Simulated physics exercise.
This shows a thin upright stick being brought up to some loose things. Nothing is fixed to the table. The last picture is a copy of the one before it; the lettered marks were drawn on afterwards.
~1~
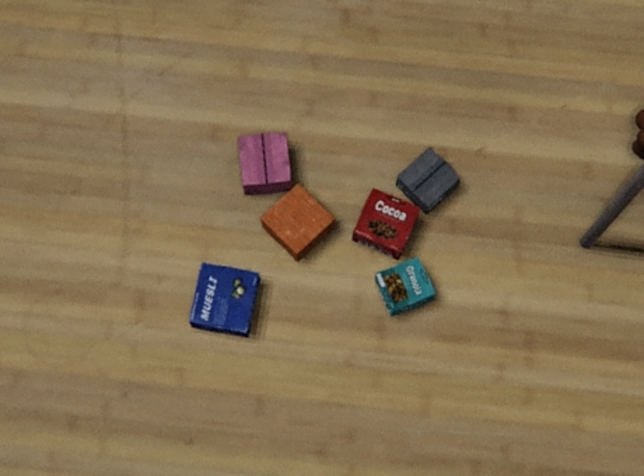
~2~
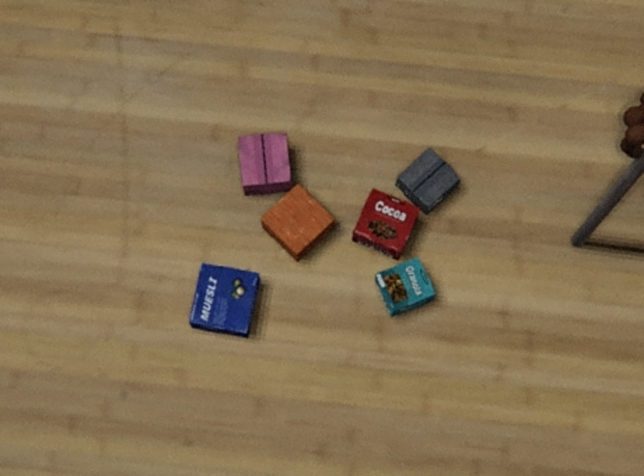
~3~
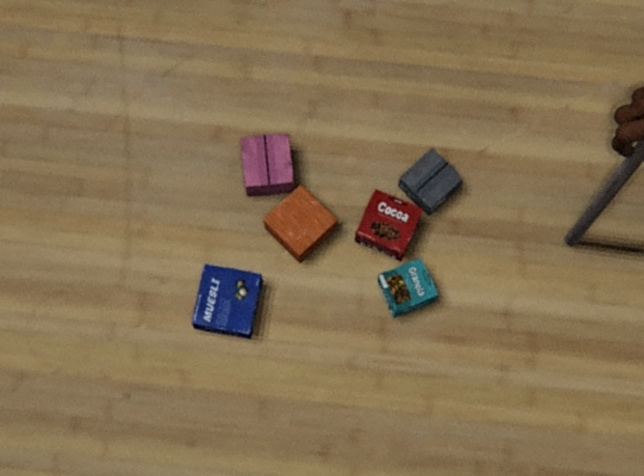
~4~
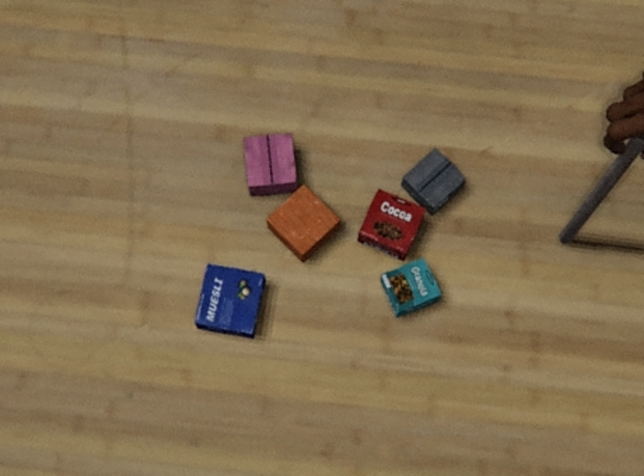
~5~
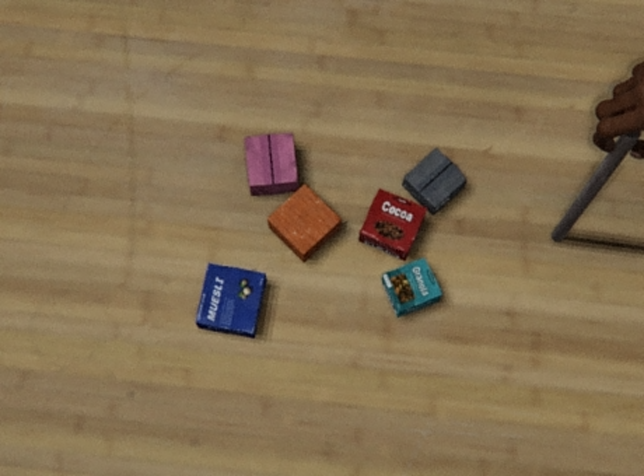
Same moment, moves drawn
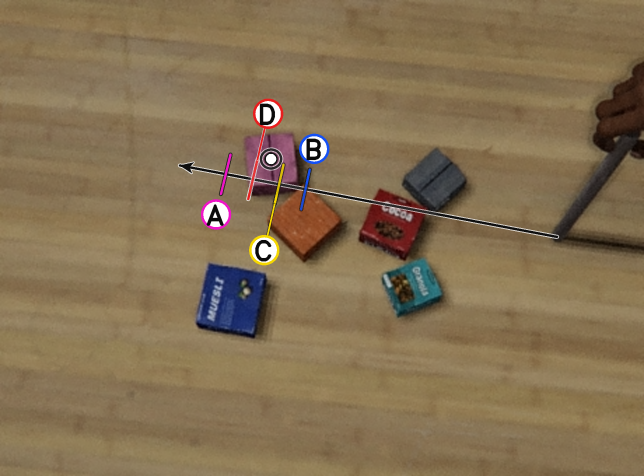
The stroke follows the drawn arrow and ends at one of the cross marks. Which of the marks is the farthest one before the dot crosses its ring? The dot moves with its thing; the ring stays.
As far as tick B.
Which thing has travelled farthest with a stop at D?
It is the pink box.
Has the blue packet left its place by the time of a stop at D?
No.
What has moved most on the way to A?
The pink box.
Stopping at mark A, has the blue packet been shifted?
By then, no.
On the marked copy, A at (225, 174); B at (305, 189); C at (279, 184); D at (253, 179); the arrow from (557, 237) to (180, 166); the white dot at (271, 159).
Following B. Soon after the start, foot of the stick (466, 220).
Later, foot of the stick (375, 203); grey box (418, 176); red packet (380, 232).
In the end, foot of the stick (305, 190); grey box (418, 176); red packet (380, 232); the dot is still in its ring.
As for the rest, A shifts the dotted thing to (219, 138); C shifts the dotted thing to (252, 156); D shifts the dotted thing to (235, 146).
